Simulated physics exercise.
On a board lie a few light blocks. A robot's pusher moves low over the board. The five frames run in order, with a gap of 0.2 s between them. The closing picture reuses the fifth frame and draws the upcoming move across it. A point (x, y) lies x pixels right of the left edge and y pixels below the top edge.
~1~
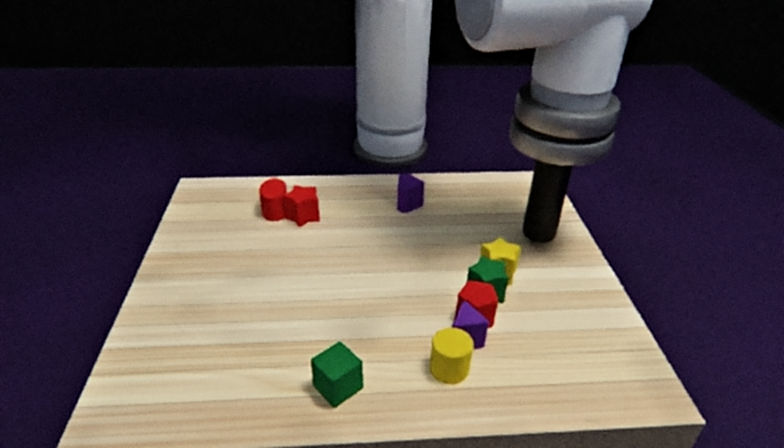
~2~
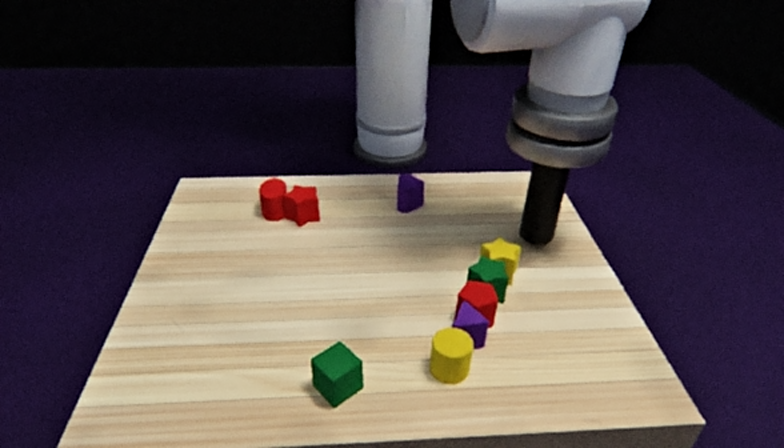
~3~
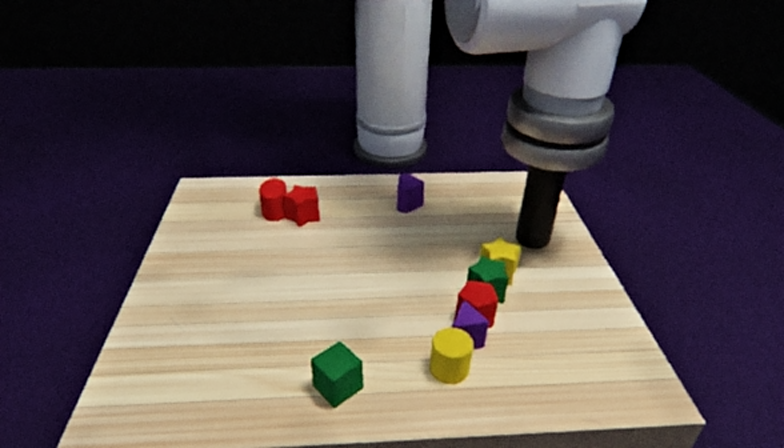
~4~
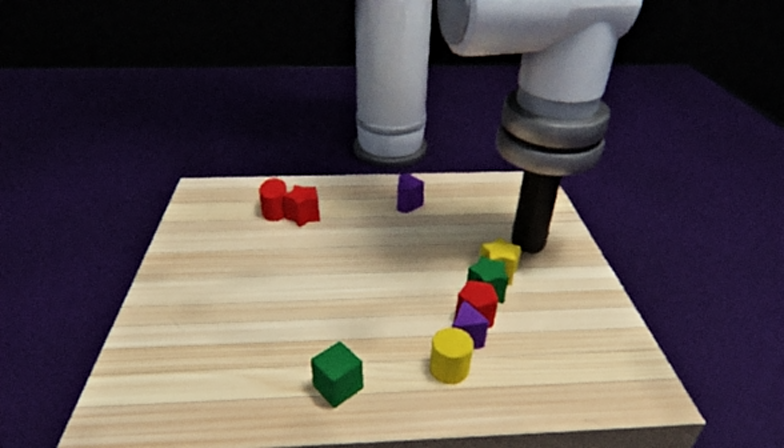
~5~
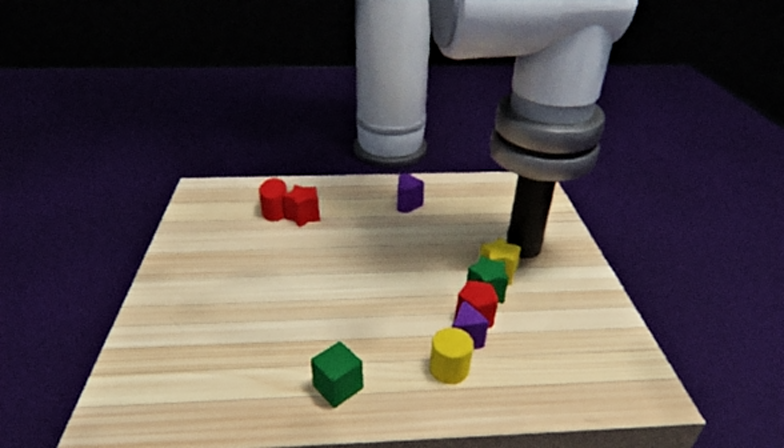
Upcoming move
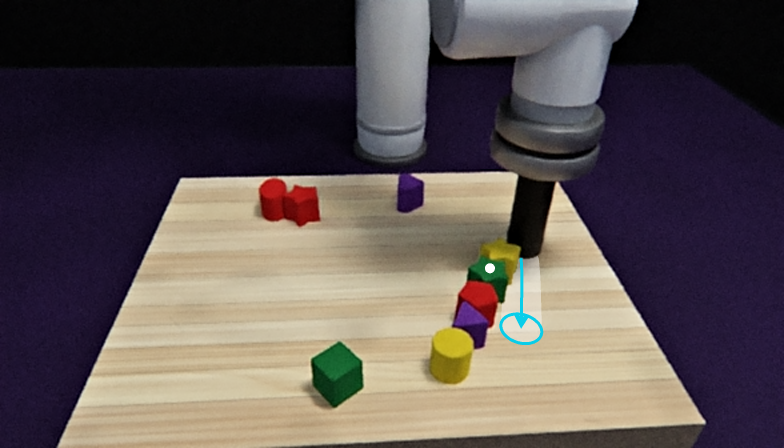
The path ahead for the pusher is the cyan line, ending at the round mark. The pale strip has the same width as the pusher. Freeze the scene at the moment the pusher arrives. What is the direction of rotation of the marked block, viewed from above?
Anticlockwise.
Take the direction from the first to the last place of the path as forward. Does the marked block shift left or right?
It's going to go right.
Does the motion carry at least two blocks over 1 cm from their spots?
Answer: Yes.
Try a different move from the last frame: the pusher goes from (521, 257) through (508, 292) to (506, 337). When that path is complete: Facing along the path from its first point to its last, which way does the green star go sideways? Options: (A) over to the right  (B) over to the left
A: Over to the right.
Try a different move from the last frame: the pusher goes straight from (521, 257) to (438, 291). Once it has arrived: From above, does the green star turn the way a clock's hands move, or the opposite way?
Counterclockwise rotation.
Path on the board, straight from (521, 257) to (521, 328); the dot is on the green star.
On the path given first. One third of the way, pusher (524, 270); red pentagonal block (477, 295); green star (478, 271), turned 30° anticlockwise; yellow star (494, 254), turned 50° clockwise.
Two thirds of the way, pusher (523, 295); purple triangle (466, 317); red pentagonal block (477, 295); green star (472, 272), turned 50° anticlockwise; yellow star (494, 256), turned 75° clockwise.
At the end, pusher (523, 319); purple triangle (466, 317); red pentagonal block (477, 295); green star (472, 272), turned 50° anticlockwise; yellow star (494, 256), turned 75° clockwise.
